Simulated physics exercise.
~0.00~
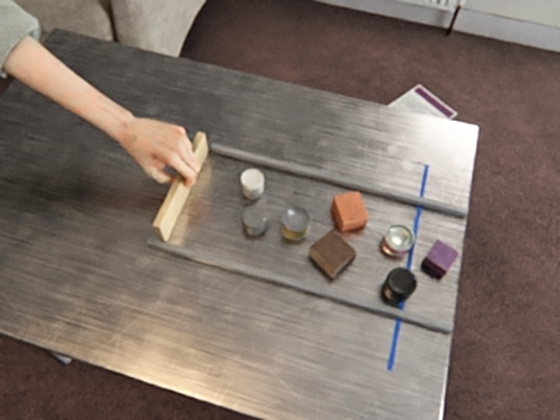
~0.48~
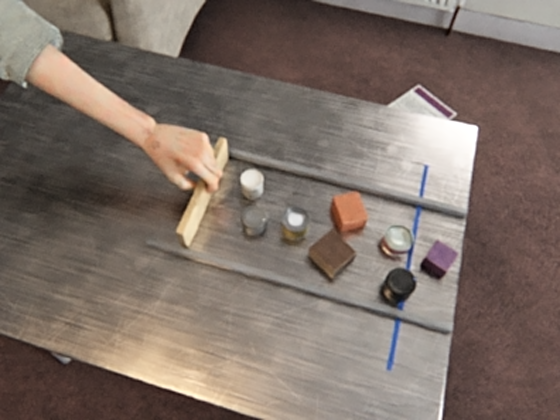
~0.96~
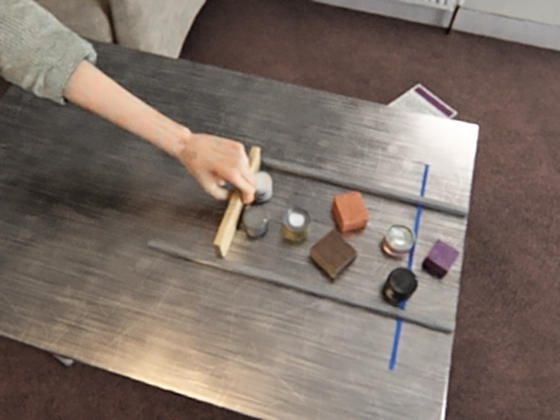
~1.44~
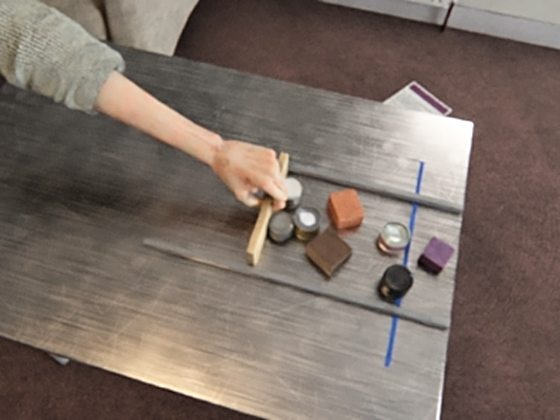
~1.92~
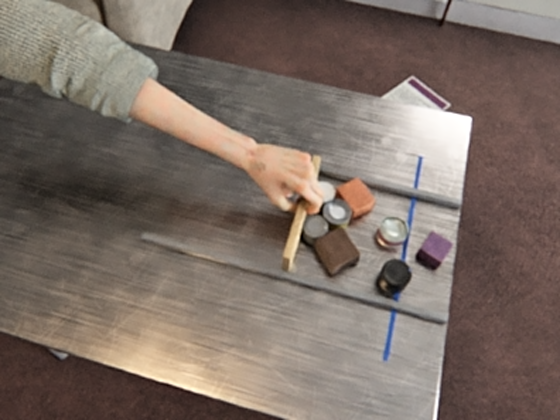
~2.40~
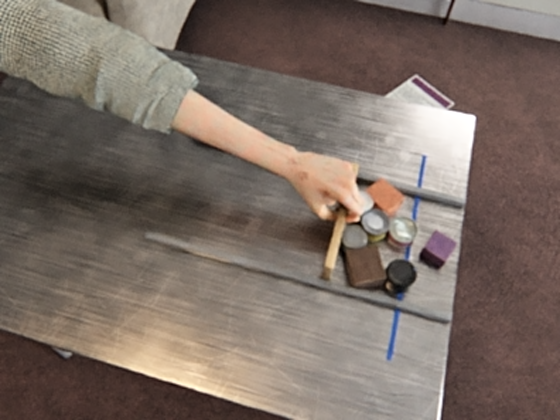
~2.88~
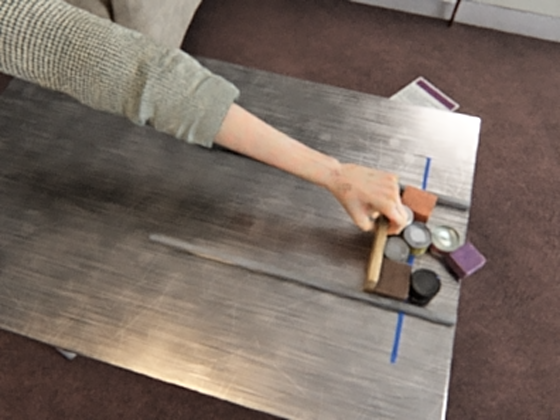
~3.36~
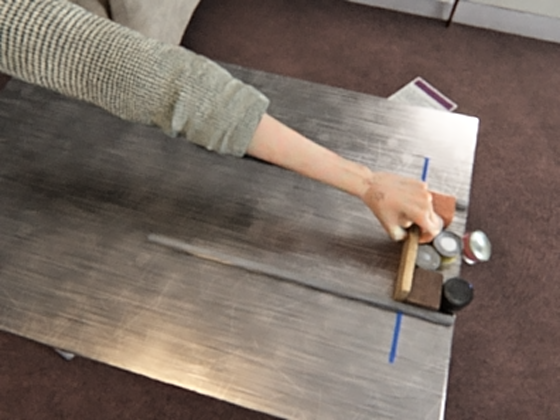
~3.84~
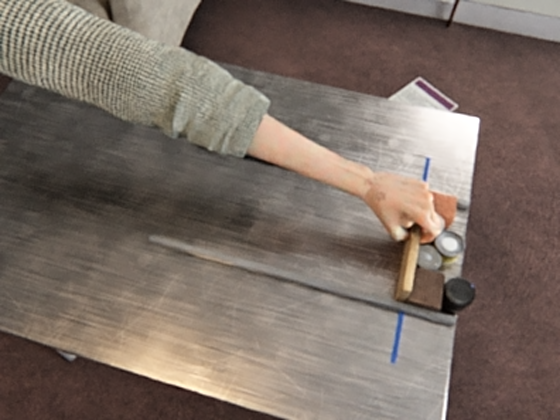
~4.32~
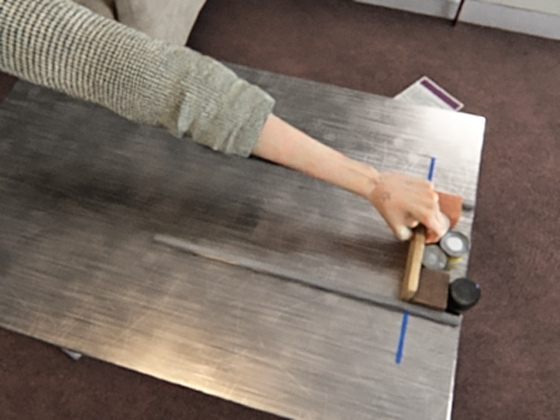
On a brushed metal table above a dark reddish carpet, seen from above at a slight angle, a hand holds a wooden board upright between two dark rails. To its right sit a white tub, a grey-lidded jar, a yellowish pot, orange and brown blocks, a small round tin, a black-lidded jar and a purple block near the blue tape. The hand slides the board right, gathering the nearer things into a cluster that then pushes the farther ones along. As the board reaches the tape, the purple block and then the tin go over the right edge. The board stops, leaving the rest crowded there, the black jar at the brink.
